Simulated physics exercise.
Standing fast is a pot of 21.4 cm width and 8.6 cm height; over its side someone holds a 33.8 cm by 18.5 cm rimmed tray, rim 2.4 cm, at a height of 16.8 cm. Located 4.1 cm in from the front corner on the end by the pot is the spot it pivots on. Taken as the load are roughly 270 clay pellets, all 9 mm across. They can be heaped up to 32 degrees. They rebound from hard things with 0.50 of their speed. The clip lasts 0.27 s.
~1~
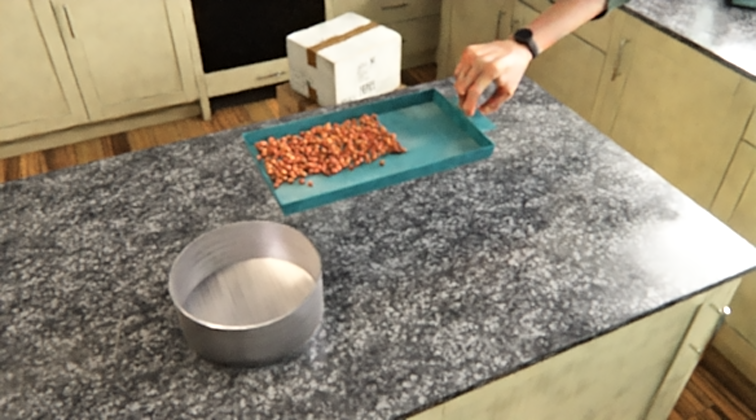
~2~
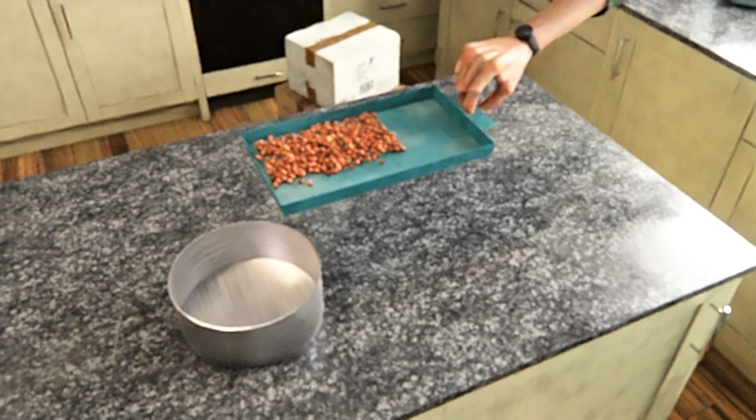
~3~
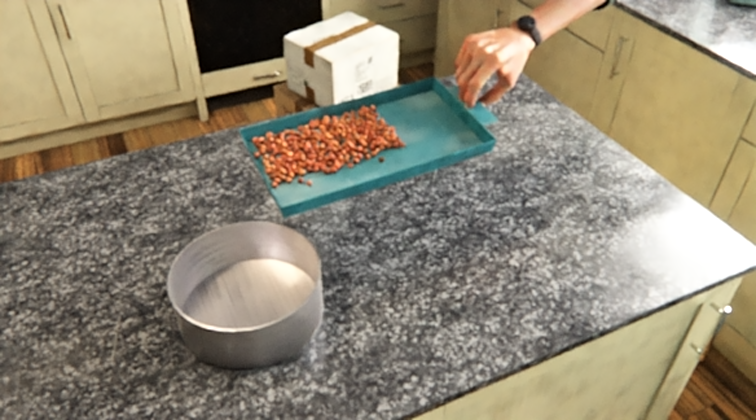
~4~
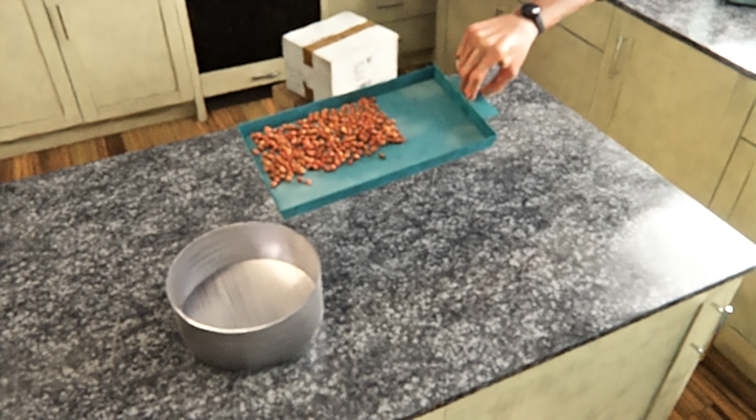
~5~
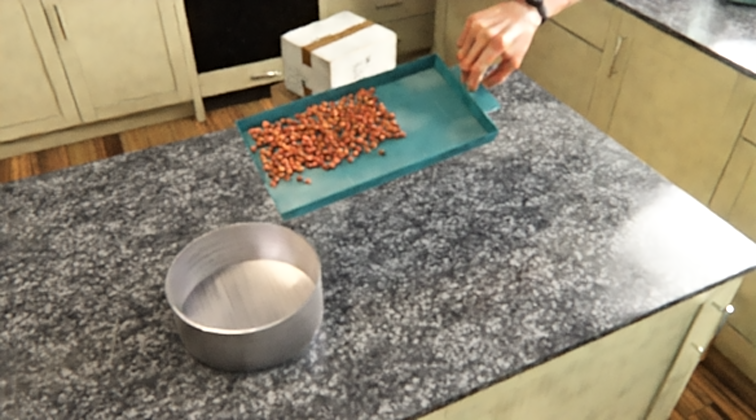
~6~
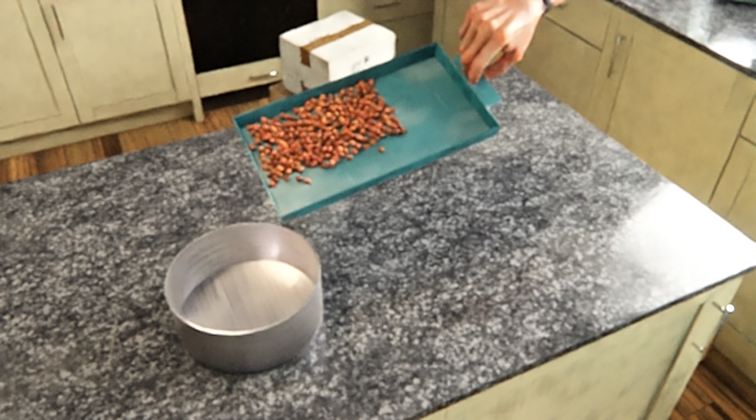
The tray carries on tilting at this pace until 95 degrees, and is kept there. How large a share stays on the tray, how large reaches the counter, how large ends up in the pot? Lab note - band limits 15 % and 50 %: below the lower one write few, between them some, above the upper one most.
Tray = few; counter = some; pot = most.
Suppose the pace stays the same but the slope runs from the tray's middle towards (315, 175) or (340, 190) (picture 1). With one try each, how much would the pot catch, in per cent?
Roughly 80 per cent on the first try and 100 per cent on the second.
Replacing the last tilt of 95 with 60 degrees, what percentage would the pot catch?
Near 5 %, then.
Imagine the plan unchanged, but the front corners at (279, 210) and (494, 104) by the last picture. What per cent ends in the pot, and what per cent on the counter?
That works out as pot 95 and counter 0.
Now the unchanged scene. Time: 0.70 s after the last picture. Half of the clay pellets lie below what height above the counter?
Roughly 22 centimetres.
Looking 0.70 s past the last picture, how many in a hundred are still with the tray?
Value: About 95%.
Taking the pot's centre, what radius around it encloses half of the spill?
I'd say around 16 centimetres.
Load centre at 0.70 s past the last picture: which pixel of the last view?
Approximately (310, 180) in the final picture.
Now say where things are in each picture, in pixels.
The first frame shows tray tilt 0 degrees, front corners at (283, 203) and (492, 144); middle of the pieces at (328, 147); pot at (246, 270).
The second frame shows tray tilt 1 degrees, front corners at (283, 203) and (493, 143); middle of the pieces at (327, 146).
The third frame shows tray tilt 4 degrees, front corners at (283, 205) and (493, 139), lowest corner left front; middle of the pieces at (326, 143).
The fourth frame shows tray tilt 9 degrees, front corners at (282, 208) and (495, 134), lowest corner left front; middle of the pieces at (326, 138).
The fifth frame shows tray tilt 13 degrees, front corners at (282, 211) and (496, 129), lowest corner left front; middle of the pieces at (325, 133).
The sixth frame shows tray tilt 18 degrees, front corners at (282, 214) and (497, 125), lowest corner left front; middle of the pieces at (324, 129); pot at (244, 273).
Then, 0.42 s after the last picture, tilt 55 degrees; the tray holds 100 %, the pot 0 %.
Then, 0.70 s after the last picture, tilt 79 degrees; the tray holds 95 %, the pot 5 %.
Then, 1.09 s after the last picture, tilt 95 degrees; the tray holds 40 %, the pot 30 %.
In the end, tray 0 %, counter 30 %, pot 65 %.
